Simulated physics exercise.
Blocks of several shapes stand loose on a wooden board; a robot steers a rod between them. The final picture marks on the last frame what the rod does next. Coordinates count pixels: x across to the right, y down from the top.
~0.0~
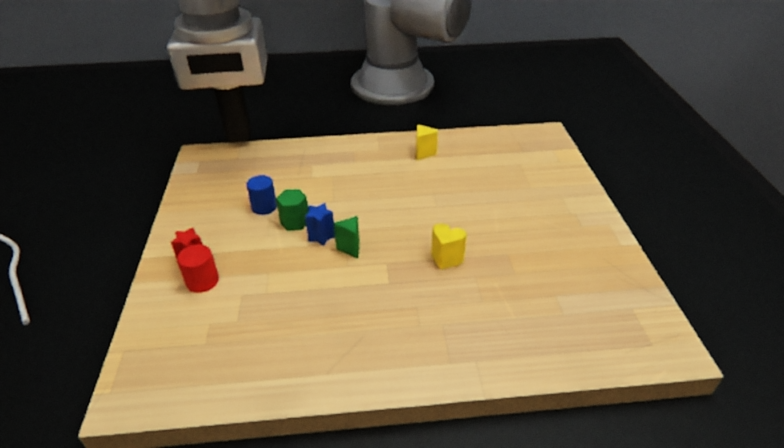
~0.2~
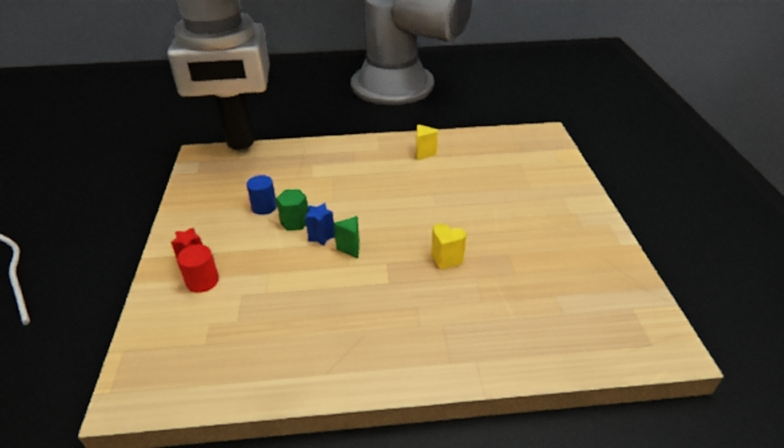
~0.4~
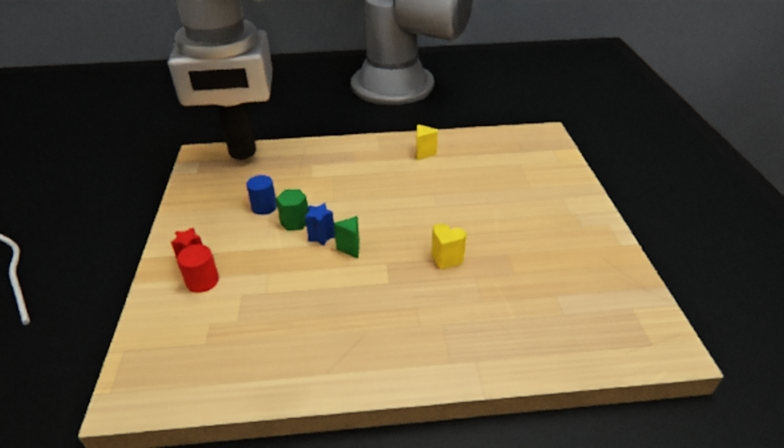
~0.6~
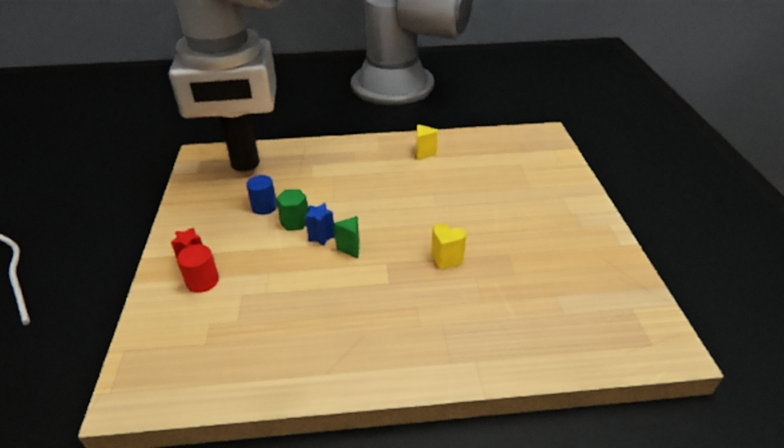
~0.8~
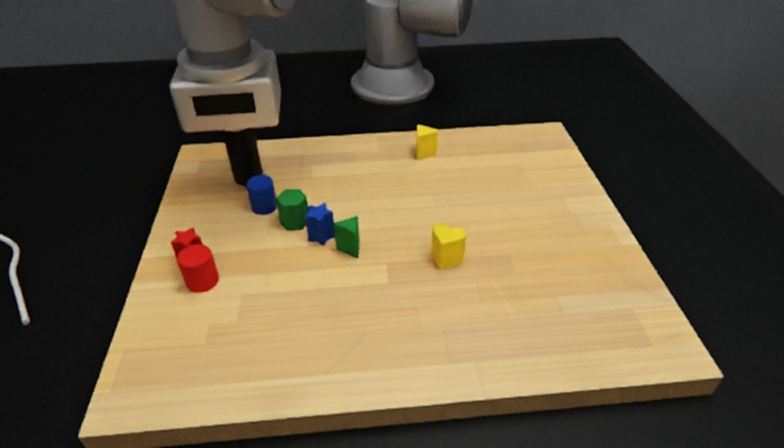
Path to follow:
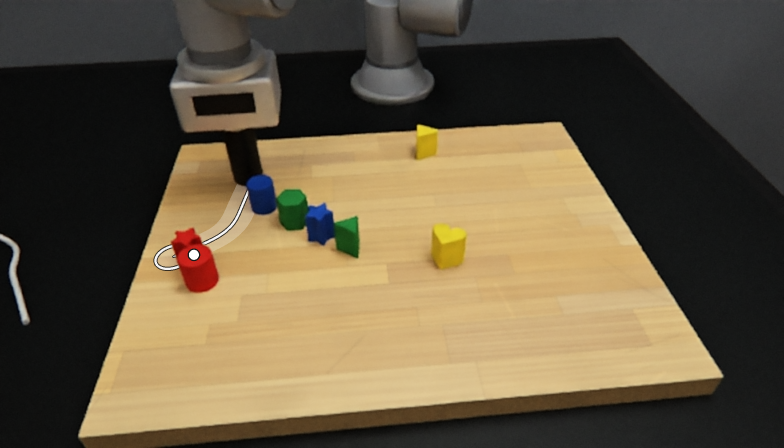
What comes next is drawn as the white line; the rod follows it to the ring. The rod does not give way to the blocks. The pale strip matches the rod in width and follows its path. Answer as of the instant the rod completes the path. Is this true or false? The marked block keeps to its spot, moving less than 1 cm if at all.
This is true.
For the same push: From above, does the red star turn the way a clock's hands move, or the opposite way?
Direction: Anticlockwise.
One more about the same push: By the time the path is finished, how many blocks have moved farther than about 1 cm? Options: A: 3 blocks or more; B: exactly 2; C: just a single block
Letter B.
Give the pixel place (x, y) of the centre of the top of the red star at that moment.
Put as a pixel place, it's (163, 250).
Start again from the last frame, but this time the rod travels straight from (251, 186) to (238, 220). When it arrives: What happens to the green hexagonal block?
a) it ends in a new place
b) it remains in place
The correct letter is b.
Path on the board, from (251, 186) by way of (240, 211) and (216, 237) to (173, 257); the dot is on the red round block.
On the path given first. One third of the way, rod at (238, 204); blue round block at (261, 189).
Two thirds of the way, rod at (214, 230); blue round block at (261, 189).
At the end, rod at (170, 249); red star at (163, 250), turned 70° anticlockwise; red round block in place; blue round block at (261, 189).
